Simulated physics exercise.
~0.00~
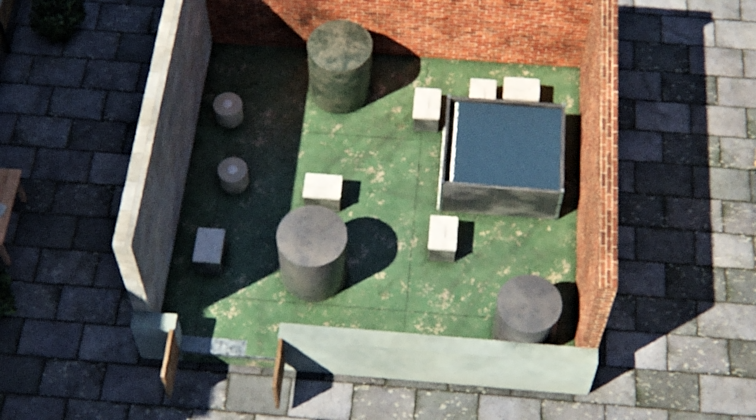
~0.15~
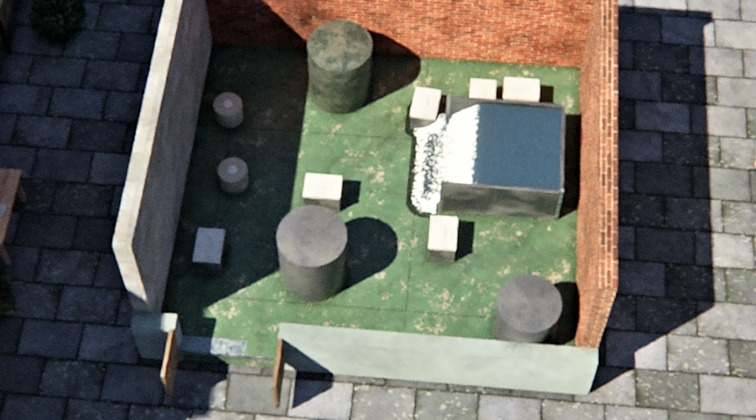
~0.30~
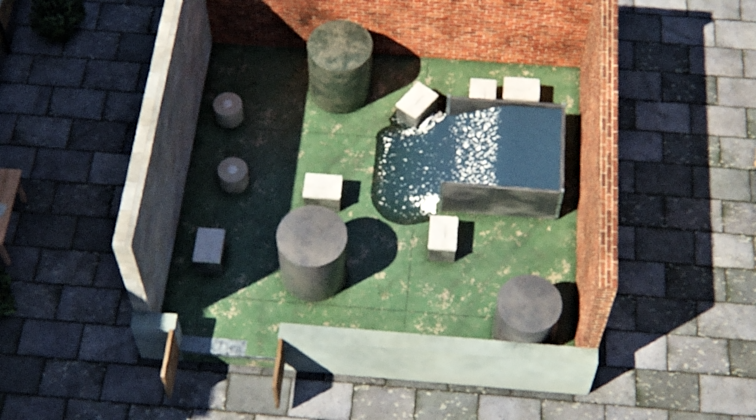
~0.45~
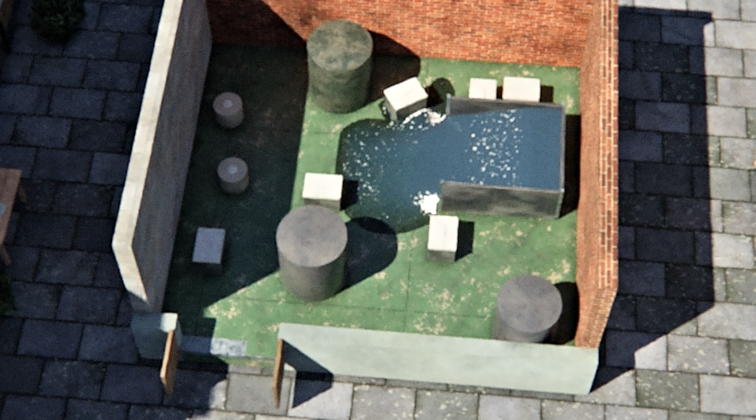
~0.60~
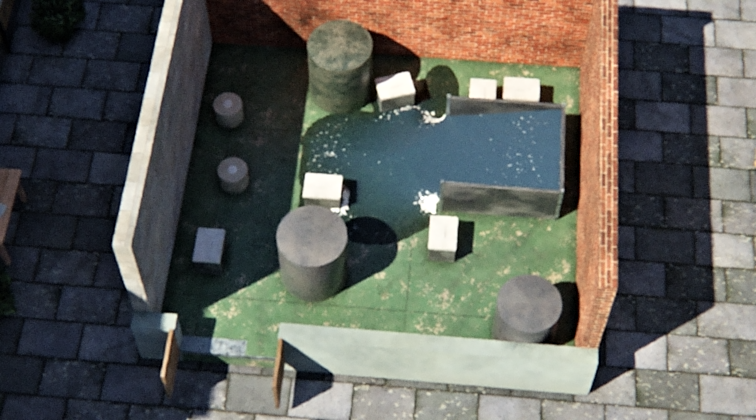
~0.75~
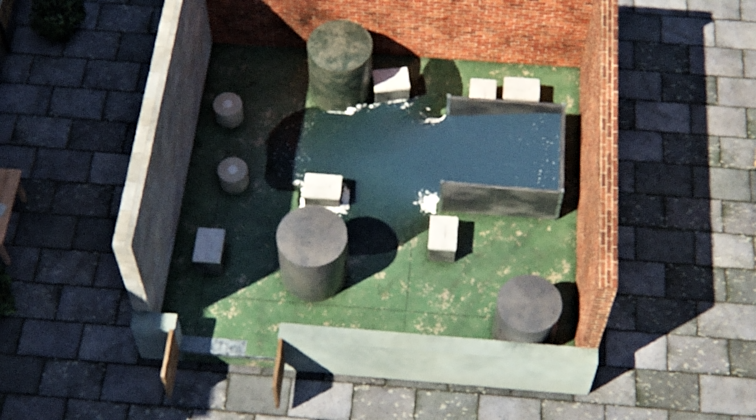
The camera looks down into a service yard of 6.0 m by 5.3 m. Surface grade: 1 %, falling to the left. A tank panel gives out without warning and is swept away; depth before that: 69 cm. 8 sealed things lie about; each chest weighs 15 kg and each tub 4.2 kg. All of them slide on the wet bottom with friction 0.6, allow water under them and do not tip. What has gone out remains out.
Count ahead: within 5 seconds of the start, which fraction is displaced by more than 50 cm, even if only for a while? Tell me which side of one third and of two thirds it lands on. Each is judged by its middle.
It lands between one third and two thirds.
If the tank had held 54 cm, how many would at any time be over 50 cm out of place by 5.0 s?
In that case the number is 5.
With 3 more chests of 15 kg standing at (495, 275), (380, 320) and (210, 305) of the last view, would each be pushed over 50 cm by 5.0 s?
One after another they come out inside the limit, inside the limit, above it.
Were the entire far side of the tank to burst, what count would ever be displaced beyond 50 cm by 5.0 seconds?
Count: 6.
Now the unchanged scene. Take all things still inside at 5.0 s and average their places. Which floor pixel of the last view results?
It works out to somewhere near (382, 182) on the floor.
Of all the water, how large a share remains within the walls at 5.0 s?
Close to 90 in a hundred parts remain.
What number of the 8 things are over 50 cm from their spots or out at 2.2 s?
I make it 4 by then.
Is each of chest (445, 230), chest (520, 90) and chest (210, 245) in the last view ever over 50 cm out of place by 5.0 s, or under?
Result, in order: Undershooting / undershooting / overshooting.
After 1.1 s 1 of 8 are over 50 cm from their spots; 0 afloat.
After 2.2 s 4 of 8 are over 50 cm from their spots; 3 afloat.
After 3.5 s 5 of 8 are over 50 cm from their spots; 3 afloat.
After 5.0 s 4 of 8 are over 50 cm from their spots, and 5 have been at some point; 2 afloat.
